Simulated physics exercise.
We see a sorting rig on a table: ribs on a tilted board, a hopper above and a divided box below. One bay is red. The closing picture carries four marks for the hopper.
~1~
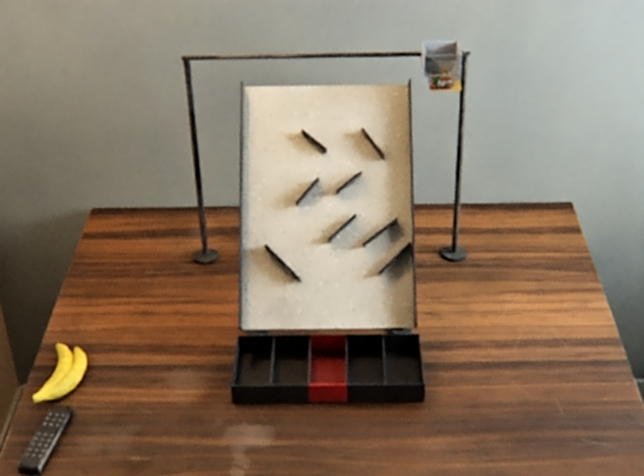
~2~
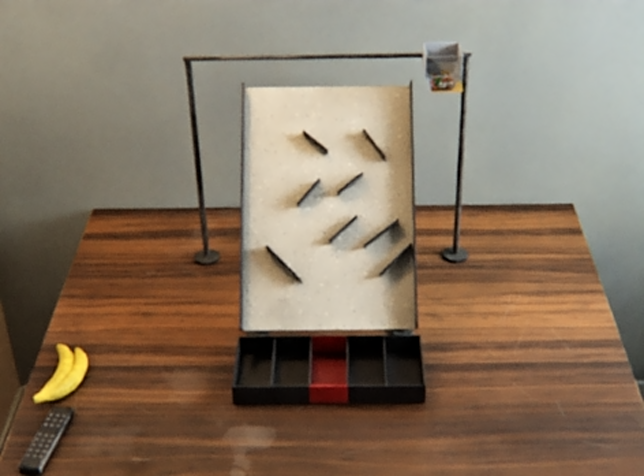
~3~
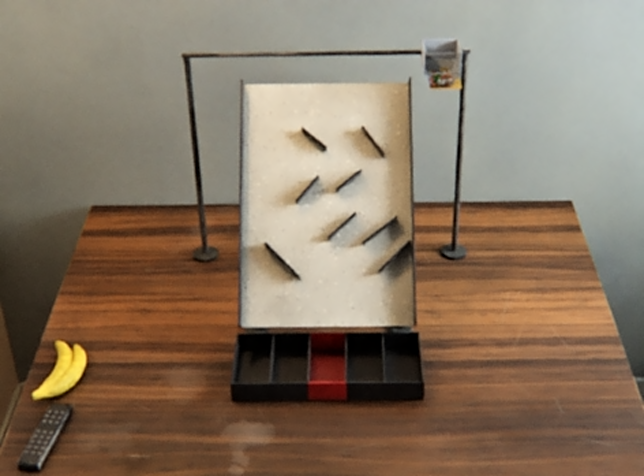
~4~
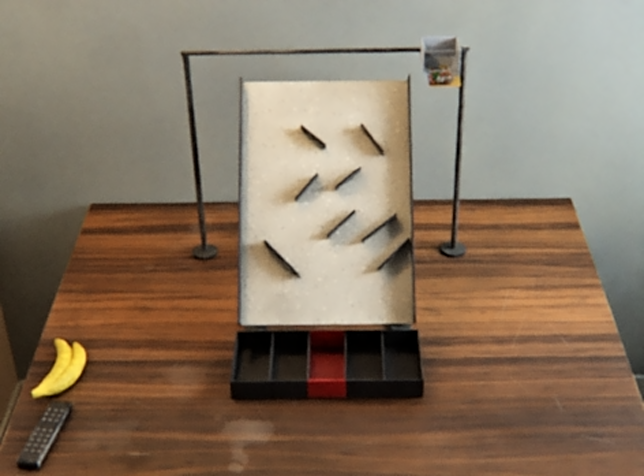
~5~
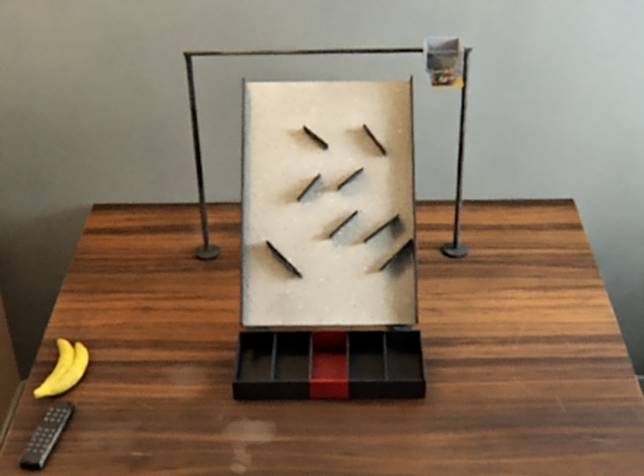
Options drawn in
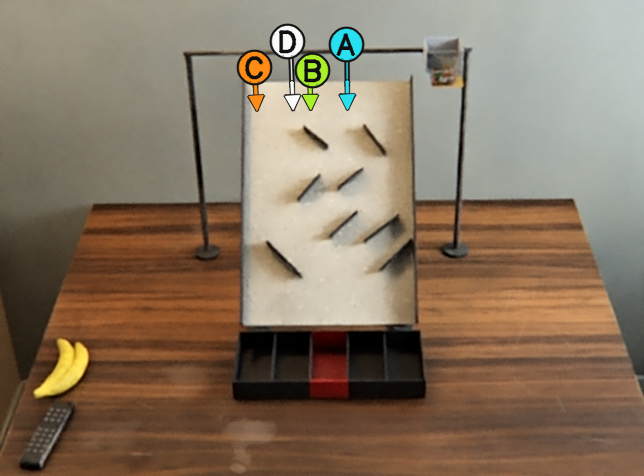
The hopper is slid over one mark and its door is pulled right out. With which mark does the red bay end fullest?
The best mark is A.
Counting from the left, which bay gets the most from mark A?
The third from the left.
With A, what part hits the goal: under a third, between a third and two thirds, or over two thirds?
Mark A gives between a third and two thirds.
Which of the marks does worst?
That would be C.
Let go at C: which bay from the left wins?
The first from the left.
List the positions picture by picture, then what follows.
The first frame shows hopper at (442, 80), round plastic beads, door shut.
The second frame shows ribs (303, 130) to (328, 150), (363, 129) to (385, 157), (297, 204) to (320, 178).
The third frame shows ribs (336, 189) to (361, 169), (328, 238) to (356, 212), (363, 242) to (397, 216).
The fourth frame shows ribs (264, 240) to (299, 275), (378, 269) to (409, 238).
The fifth frame shows red bay at (329, 388), number 3 of 5 from the left.
On the marked copy, mark A meets the board at (347, 104); mark B meets the board at (310, 104); mark C meets the board at (256, 105); mark D meets the board at (292, 104).
If A is chosen, about two thirds in the red bay, about a quarter in other bays, a small part outside the box.
If B is chosen, about a third in the red bay, about half in other bays, a small part outside the box.
If C is chosen, a small part in the red bay, about two thirds in other bays, about a quarter outside the box.
If D is chosen, about a quarter in the red bay, about half in other bays, about a quarter outside the box.
